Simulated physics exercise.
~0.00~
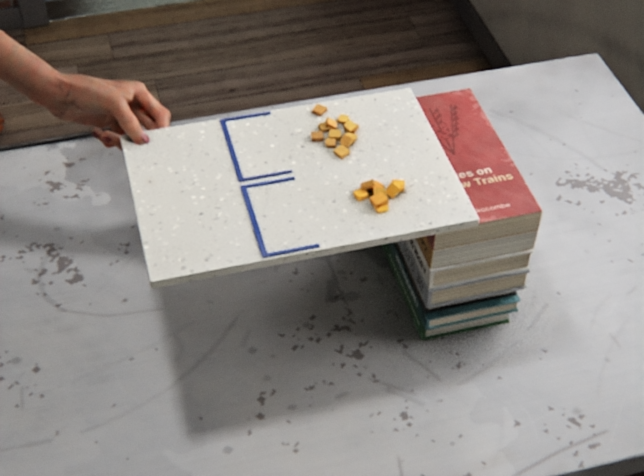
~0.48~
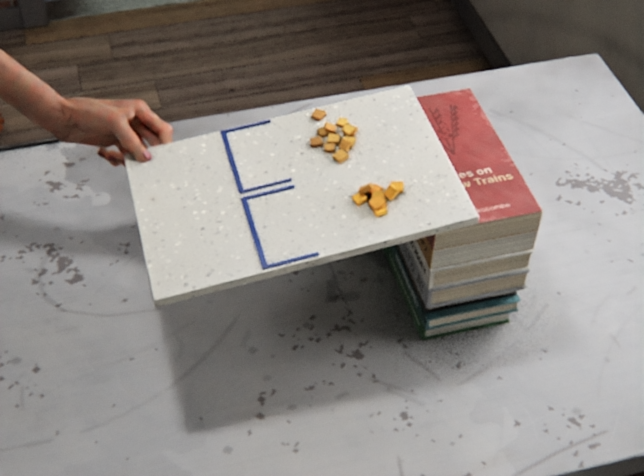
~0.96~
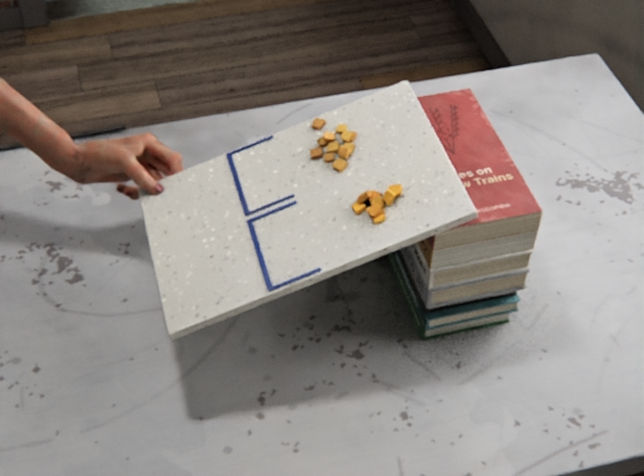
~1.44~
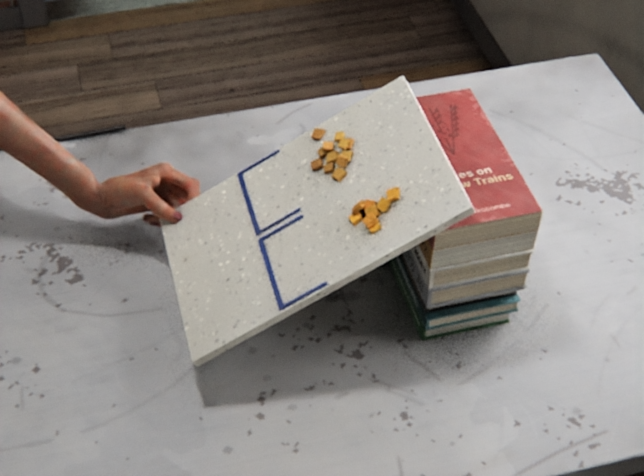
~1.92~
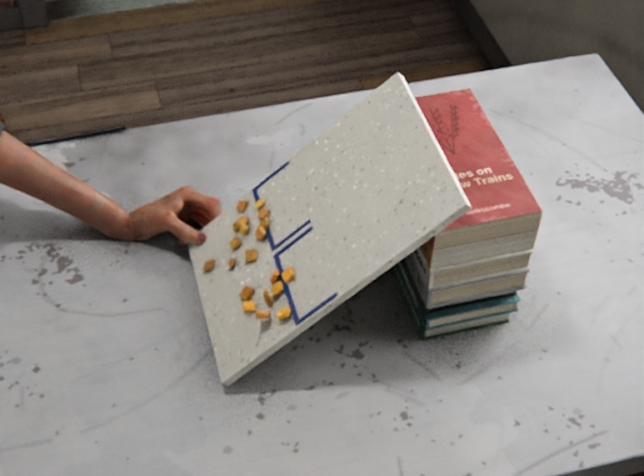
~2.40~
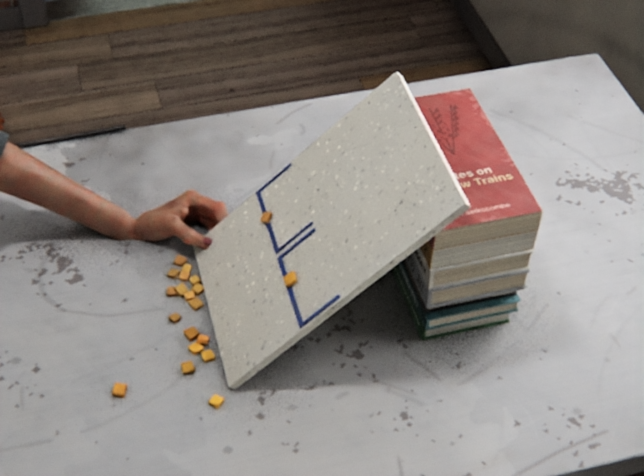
On a grey speckled counter, a hand lowers a board propped on books until two piles of orange pieces slide past blue strips, most spilling off.
